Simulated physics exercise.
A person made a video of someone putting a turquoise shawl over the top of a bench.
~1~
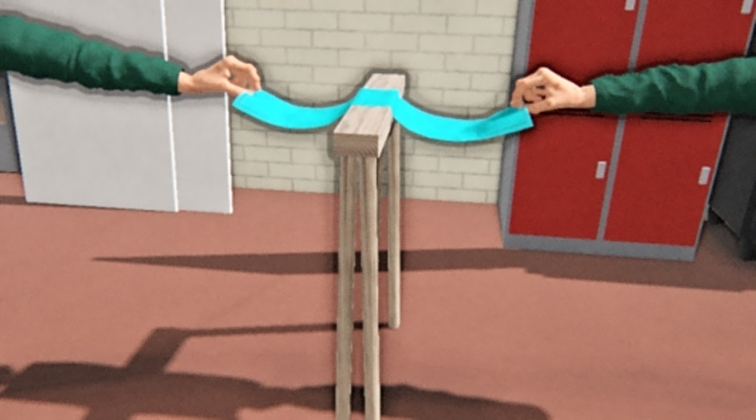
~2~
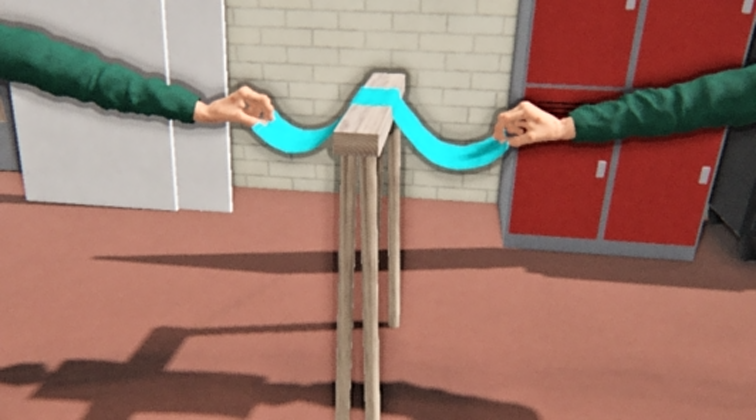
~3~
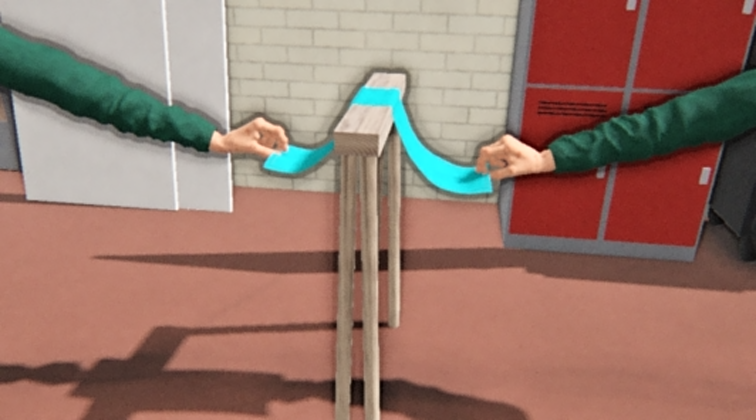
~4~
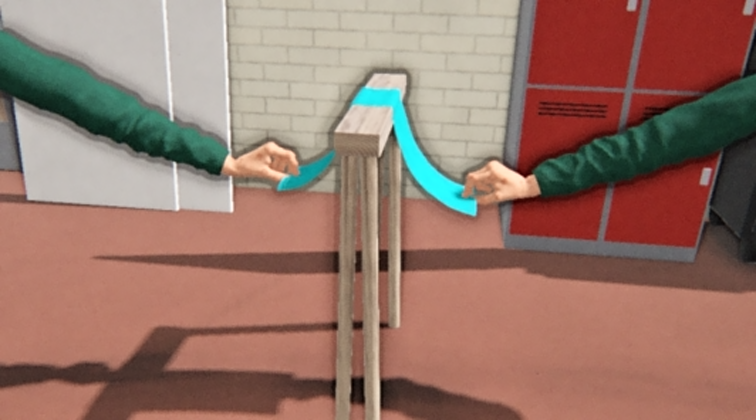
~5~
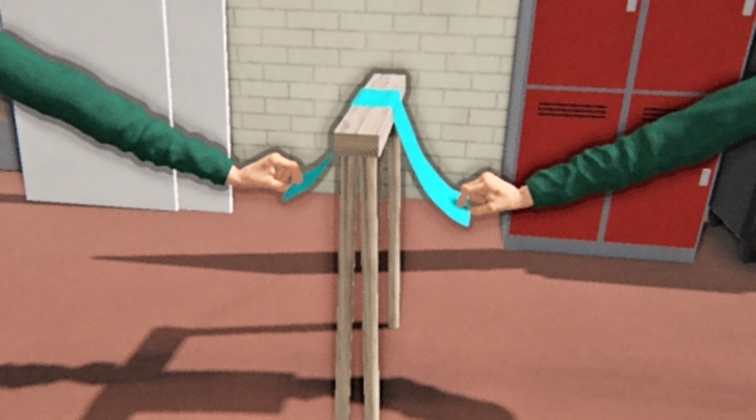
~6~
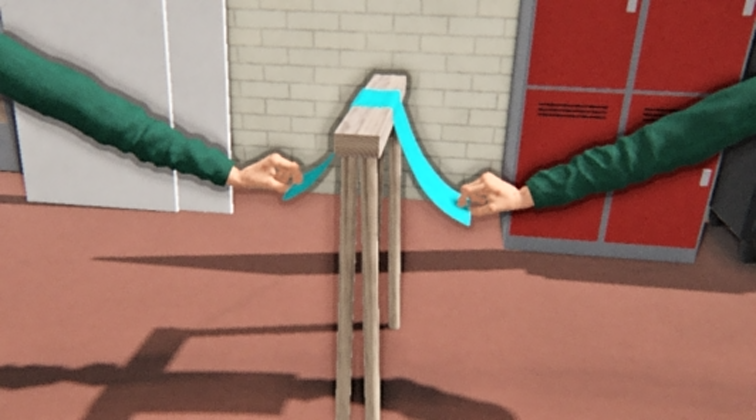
A turquoise cloth lies across a tall, narrow wooden bench in a room with a reddish floor, seen from the bench's end and slightly above. Green-sleeved arms hold its ends at left and right, before white panels, a pale brick wall and red lockers. The hands lower the sagging ends and bring them inward, then stay almost still, while the cloth's middle remains on top and the camera stays fixed.
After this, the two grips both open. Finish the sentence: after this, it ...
After this, it remains in place.
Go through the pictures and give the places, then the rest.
In the first frame, left end (238, 108); right end (526, 128); top of the bench (356, 139).
In the second frame, left end (256, 133); right end (503, 153).
In the third frame, left end (269, 169); right end (486, 192); top of the bench (356, 138).
In the fourth frame, left end (283, 190); right end (470, 214).
In the fifth frame, left end (288, 199); right end (462, 224).
In the sixth frame, left end (288, 199); right end (464, 223); both sides about alike.
Then, 0.36 s on from there, shawl hanging on both sides, left end near (369, 215), right end near (383, 231).
Then, 1.00 s on from there, shawl hanging on both sides, left end near (334, 212), right end near (420, 232).
Then, 1.92 s on from there, shawl hanging on both sides, left end near (345, 214), right end near (410, 232).
In the end, shawl hanging on both sides, left end near (344, 214), right end near (399, 233). The turquoise shawl keeps its place.
